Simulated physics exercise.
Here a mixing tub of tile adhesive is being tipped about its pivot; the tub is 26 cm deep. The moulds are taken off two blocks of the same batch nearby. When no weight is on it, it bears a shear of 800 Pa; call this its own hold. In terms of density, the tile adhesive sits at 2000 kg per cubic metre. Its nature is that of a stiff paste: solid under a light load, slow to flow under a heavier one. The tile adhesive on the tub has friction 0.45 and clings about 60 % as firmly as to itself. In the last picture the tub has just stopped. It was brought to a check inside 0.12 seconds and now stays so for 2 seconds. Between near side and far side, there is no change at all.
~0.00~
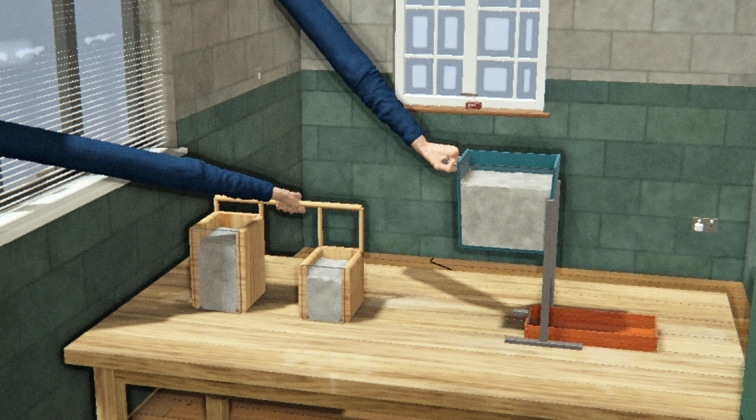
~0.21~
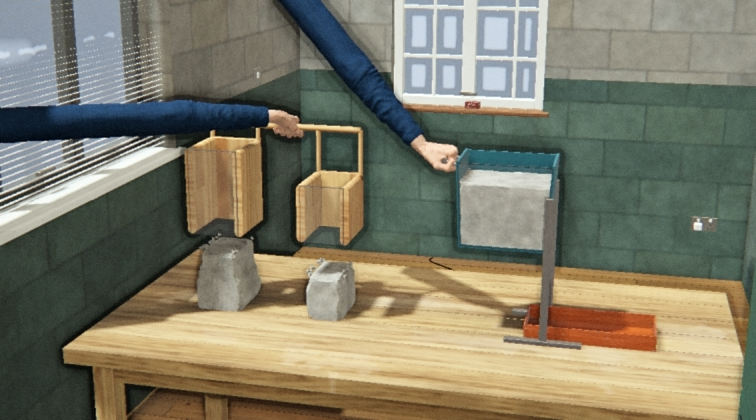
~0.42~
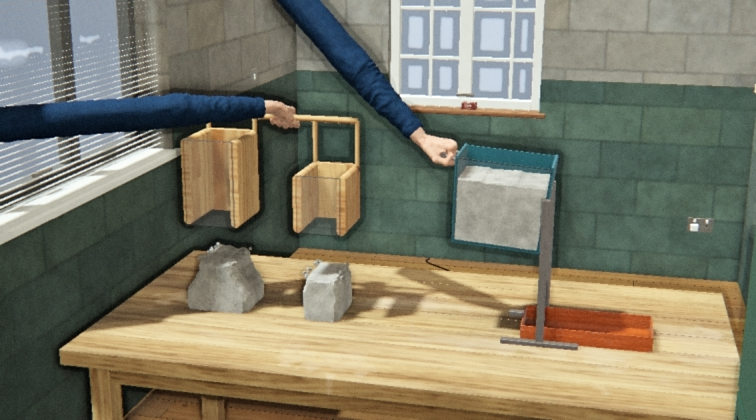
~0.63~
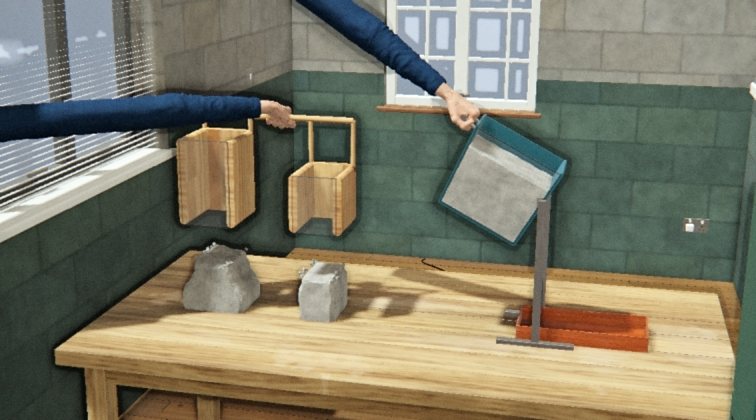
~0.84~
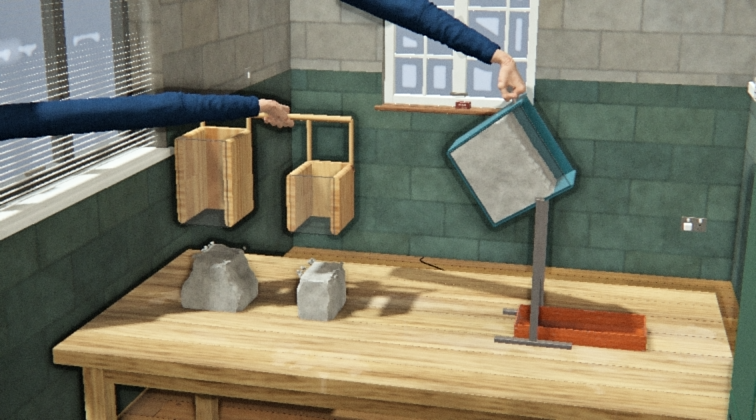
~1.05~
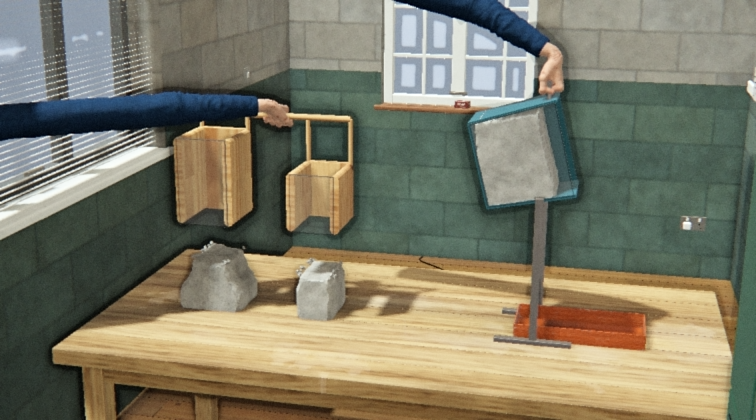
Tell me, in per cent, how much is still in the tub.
Something like 100 out of 100.
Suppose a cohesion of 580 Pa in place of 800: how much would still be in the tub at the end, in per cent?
80 %.
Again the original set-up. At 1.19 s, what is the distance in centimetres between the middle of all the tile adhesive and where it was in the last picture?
Some 2 cm.
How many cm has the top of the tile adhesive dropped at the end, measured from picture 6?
The top ends up some 4 cm below its level in the last picture.
After 1.19 s, the tub is at 76 degrees and holds 100 %.
After 1.36 s, the tub is at 76 degrees and holds 100 %.
After 1.53 s, the tub is at 76 degrees and holds 100 %.
After 1.70 s, the tub is at 76 degrees and holds 100 %.
After 3.05 s, at the end, the tub is at 76 degrees and holds 100 %.
